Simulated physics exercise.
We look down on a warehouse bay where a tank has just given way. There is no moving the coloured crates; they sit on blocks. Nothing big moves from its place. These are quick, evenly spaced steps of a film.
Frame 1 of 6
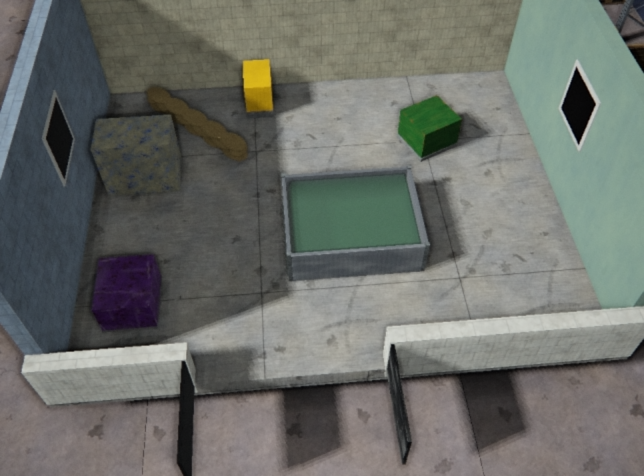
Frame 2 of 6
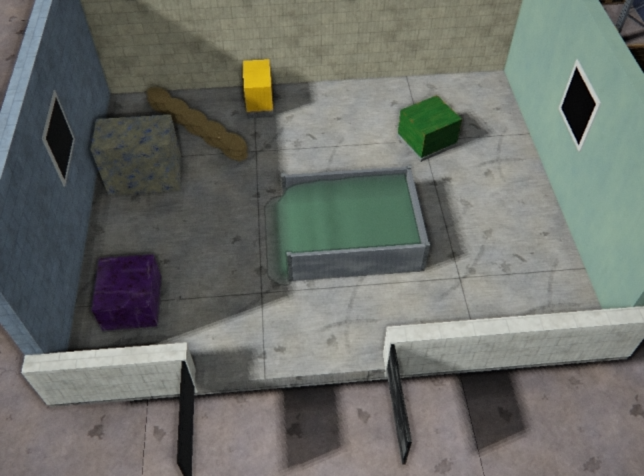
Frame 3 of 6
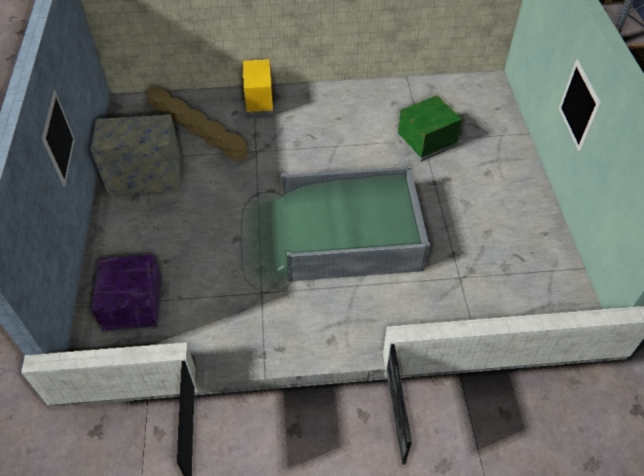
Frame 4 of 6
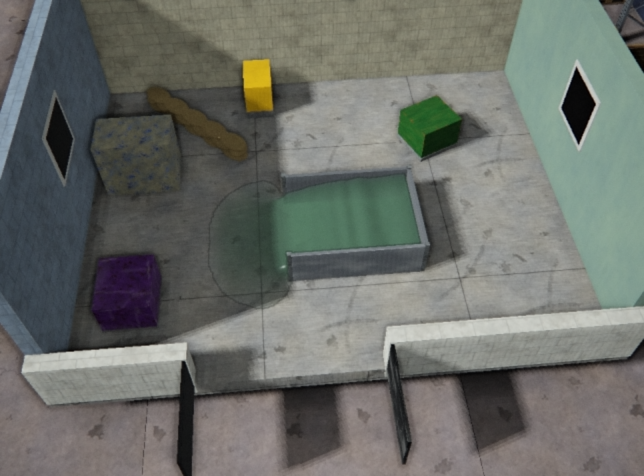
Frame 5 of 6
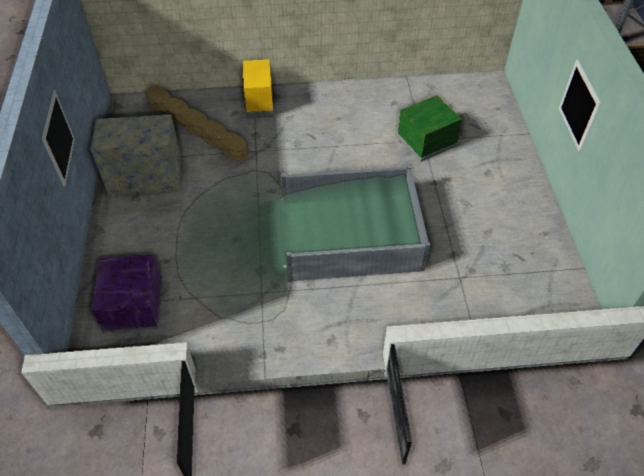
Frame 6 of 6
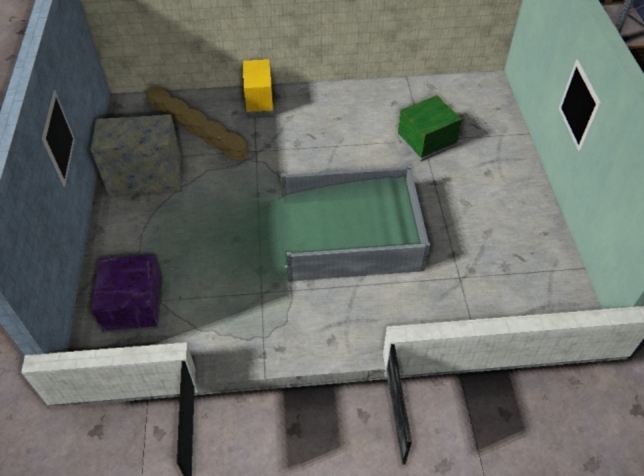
Green water pouring out of the open left side of a grey tank and spreading leftward across the floor toward the purple crate.
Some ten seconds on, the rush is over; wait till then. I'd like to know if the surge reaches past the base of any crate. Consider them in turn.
Outcome: The green crate has a tall enough plinth; the purple crate has too short a plinth; the yellow crate has a tall enough plinth.
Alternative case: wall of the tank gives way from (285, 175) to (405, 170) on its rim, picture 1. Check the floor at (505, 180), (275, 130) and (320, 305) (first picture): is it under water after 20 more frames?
First spot drenched, second drenched, third unwetted.
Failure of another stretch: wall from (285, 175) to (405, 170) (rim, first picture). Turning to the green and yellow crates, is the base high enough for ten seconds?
My take: The green one gets flooded, while the yellow one gets flooded.
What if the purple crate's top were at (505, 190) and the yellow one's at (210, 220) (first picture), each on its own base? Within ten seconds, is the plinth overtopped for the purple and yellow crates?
Result - purple crate is missed, yellow crate is overtopped.
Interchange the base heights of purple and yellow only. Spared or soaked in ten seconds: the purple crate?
Purple crate: Flooded.
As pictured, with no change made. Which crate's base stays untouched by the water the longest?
It is the green-painted one.
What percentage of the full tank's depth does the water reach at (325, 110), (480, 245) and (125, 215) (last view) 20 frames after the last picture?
0, 0 and 30 in a hundred, in turn.
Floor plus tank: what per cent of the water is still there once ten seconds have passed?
That works out to about 82 percent.
A moment on, water covers 25 % of the floor; the green crate not reached, the purple crate water round its plinth, the yellow crate not reached.
Next, water covers 25 % of the floor; the green crate not reached, the purple crate water round its plinth, the yellow crate not reached.
Then, water covers 35 % of the floor; the green crate not reached, the purple crate water round its plinth, the yellow crate not reached.
Later, water covers 50 % of the floor; the green crate not reached, the purple crate water round its plinth, the yellow crate water round its plinth.
In the end, water covers 80 % of the floor; the green crate stayed above the water, the purple crate was topped, the yellow crate stayed above the water.
